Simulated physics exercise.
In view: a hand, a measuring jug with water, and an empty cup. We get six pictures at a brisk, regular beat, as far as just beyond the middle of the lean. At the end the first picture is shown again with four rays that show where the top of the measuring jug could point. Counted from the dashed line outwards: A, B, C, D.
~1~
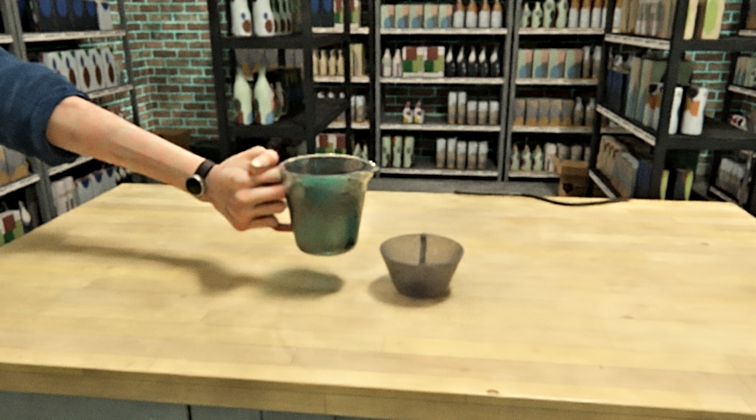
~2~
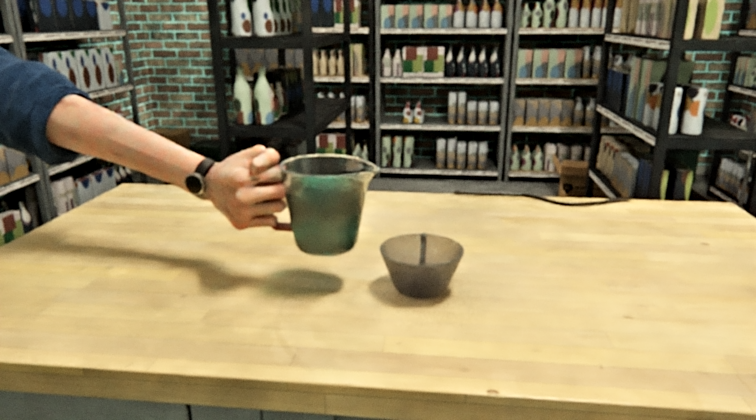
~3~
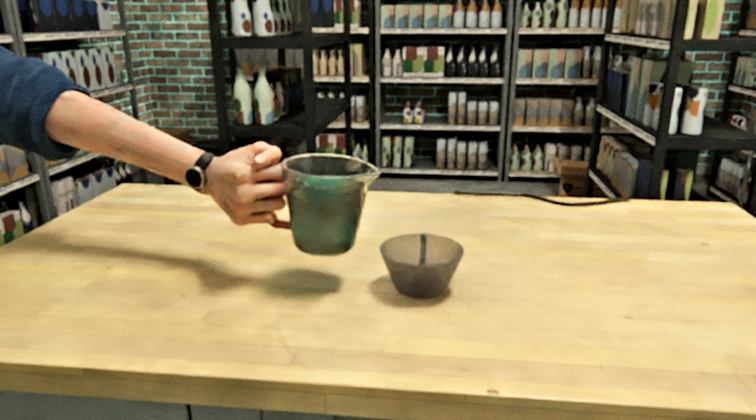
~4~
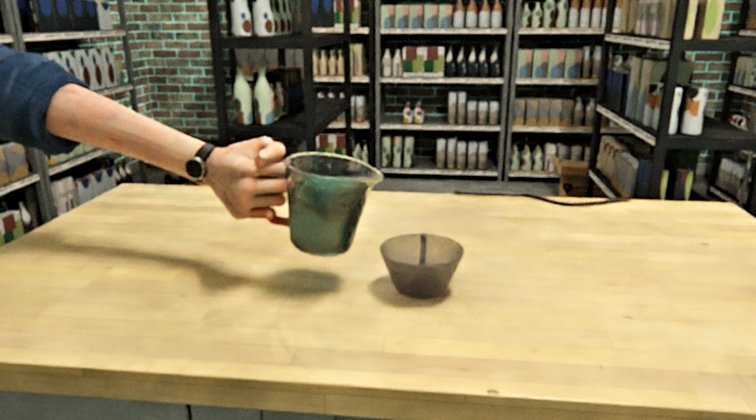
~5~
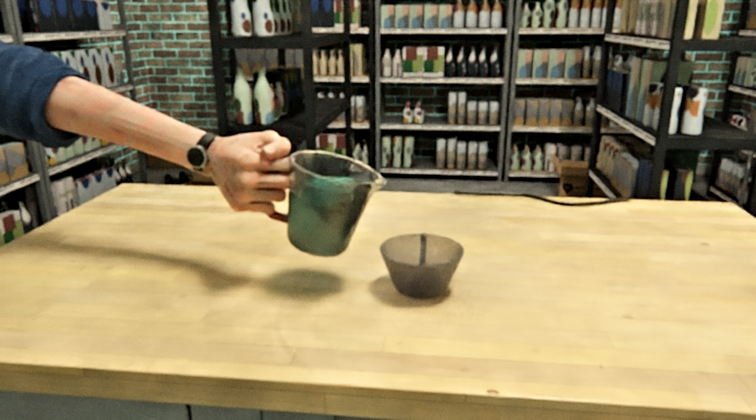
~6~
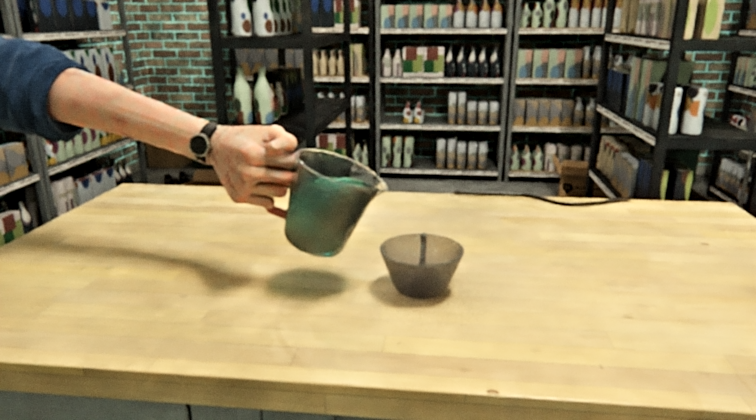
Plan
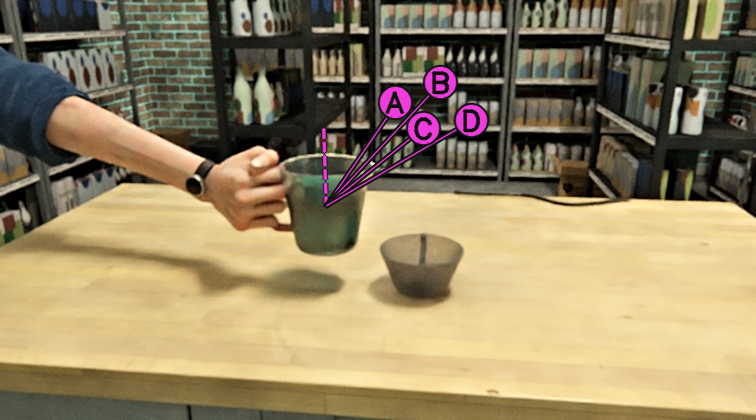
In the video, a hand wearing a dark watch holds a greenish jug above a wooden table, to the left of a small grey cup, keeping it upright at first and then gradually tilting it toward the right.
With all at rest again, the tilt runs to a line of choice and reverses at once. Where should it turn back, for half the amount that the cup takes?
Take C.
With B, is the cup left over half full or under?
Under.
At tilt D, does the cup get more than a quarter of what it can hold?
Yes, clearly.
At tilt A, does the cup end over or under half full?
Under.
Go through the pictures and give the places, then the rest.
In the first frame, upright, lip at (377, 169); rim of the cup round (422, 248); nothing has left yet.
In the second frame, upright, lip at (377, 170); nothing has left yet.
In the third frame, tipped about 4°, lip at (379, 172); nothing has left yet.
In the fourth frame, tipped about 9°, lip at (382, 177); nothing has left yet.
In the fifth frame, tipped about 14°, lip at (385, 183); nothing has left yet.
In the sixth frame, tipped about 20°, lip at (387, 189); nothing has left yet.
On the marked copy, A at (387, 117); B at (429, 95); C at (410, 138); D at (456, 129).
Choosing A, the cup ends with about 14 % of what it can hold.
Choosing B, the cup ends with about 30 % of what it can hold.
Choosing C, the cup ends with about 51 % of what it can hold.
Choosing D, the cup ends with about 74 % of what it can hold.
